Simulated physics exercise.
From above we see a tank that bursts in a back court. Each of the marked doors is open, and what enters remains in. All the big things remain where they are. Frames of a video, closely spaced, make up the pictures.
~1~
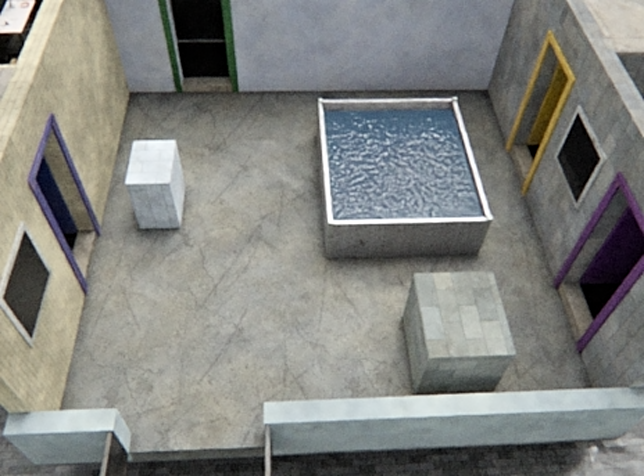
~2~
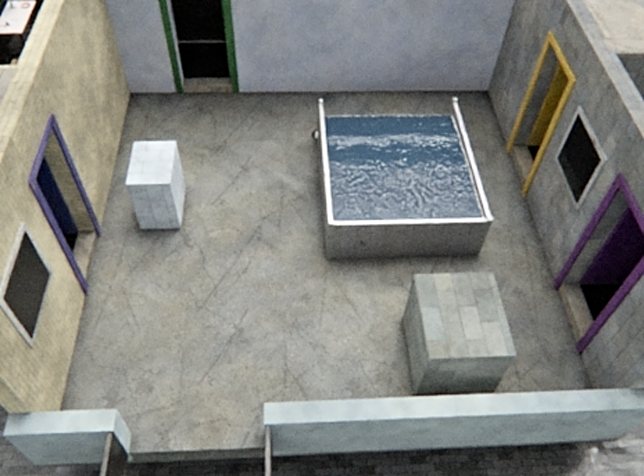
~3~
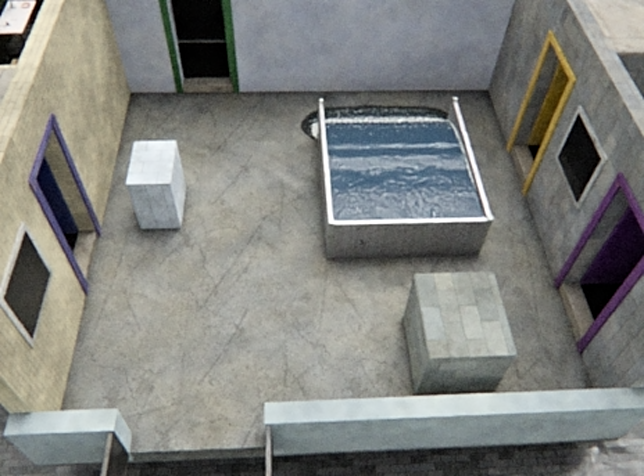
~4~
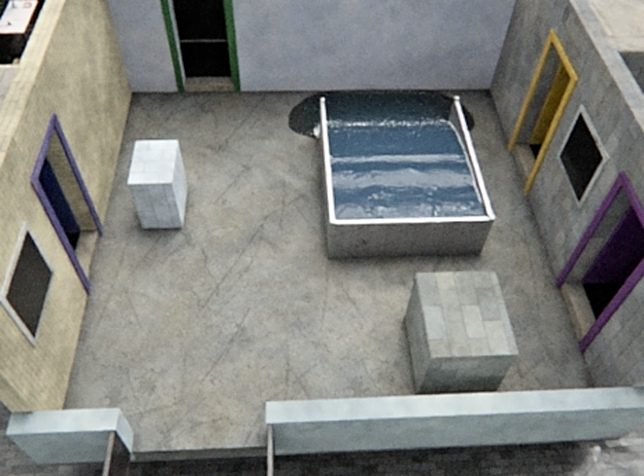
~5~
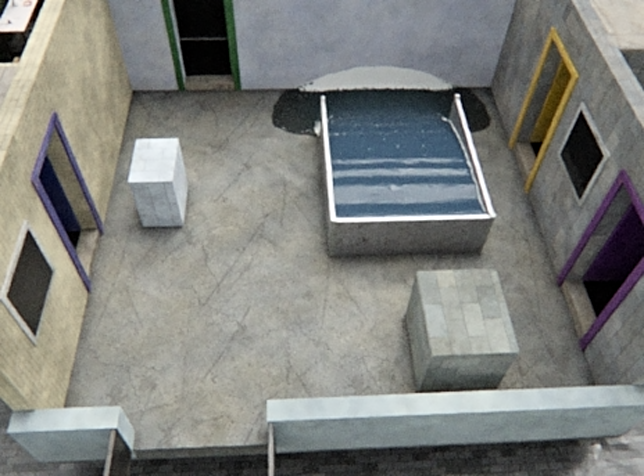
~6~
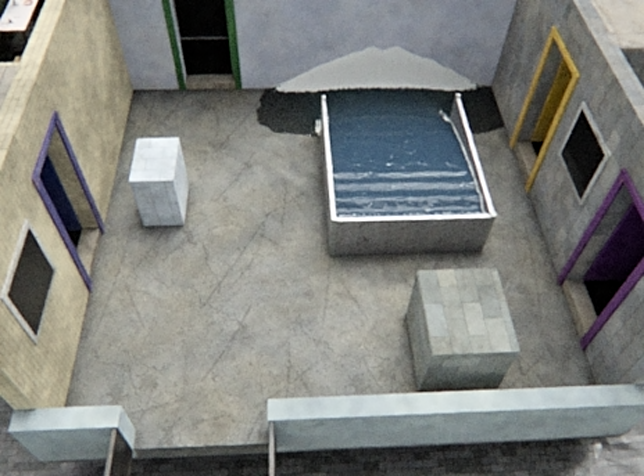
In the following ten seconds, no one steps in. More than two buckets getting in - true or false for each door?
Blue door: False; purple door: False; green door: False; yellow door: False.
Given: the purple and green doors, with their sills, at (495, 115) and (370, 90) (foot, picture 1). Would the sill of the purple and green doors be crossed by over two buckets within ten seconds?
As I see it, the purple door crosses the line and the green door crosses the line.
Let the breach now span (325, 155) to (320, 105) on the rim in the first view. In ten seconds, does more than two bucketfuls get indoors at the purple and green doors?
The purple door falls short, the green door exceeds the limit.
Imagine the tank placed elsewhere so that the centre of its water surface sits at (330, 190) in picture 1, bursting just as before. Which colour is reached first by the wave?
The green door is first.
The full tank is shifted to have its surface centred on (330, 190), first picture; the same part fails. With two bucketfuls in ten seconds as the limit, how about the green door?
The green door exceeds the threshold.
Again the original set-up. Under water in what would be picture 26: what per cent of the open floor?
That should be about 55 %.
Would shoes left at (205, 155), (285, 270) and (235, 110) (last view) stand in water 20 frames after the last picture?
In that order the points end up soaked, high and dry and soaked.
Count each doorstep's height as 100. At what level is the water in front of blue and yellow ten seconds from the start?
Near 40 per cent and 30 per cent, respectively.
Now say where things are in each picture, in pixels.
The first picture shows still water in the water tank at (397, 159).
In the second picture, the front is at (315, 137), out from the gap on the water tank's far side.
In the third picture, the front is at (307, 123), out from the gap on the water tank's far side.
In the fourth picture, water pours out on the water tank's far side and has run to (295, 115).
In the fifth picture, water pours out on the water tank's far side and has run to (291, 90).
In the sixth picture, the front is at (269, 89), out from the gap on the water tank's far side.
A moment on, water covers 15 % of the floor; the blue door not reached, the purple door not reached, the green door wet at the sill, nothing in, the yellow door not reached.
Next, water covers 35 % of the floor; the blue door not reached, the purple door not reached, the green door wet at the sill, nothing in, the yellow door wet at the sill, nothing in.
Then, water covers 55 % of the floor; the blue door wet at the sill, nothing in, the purple door wet at the sill, nothing in, the green door wet at the sill, nothing in, the yellow door wet at the sill, nothing in.
Later, water covers 90 % of the floor; the blue door wet at the sill, nothing in, the purple door under two buckets in, the green door under two buckets in, the yellow door wet at the sill, nothing in.
In the end, water covers 95 % of the floor; the blue door wet at the sill, nothing in, the purple door under two buckets in, the green door under two buckets in, the yellow door wet at the sill, nothing in.
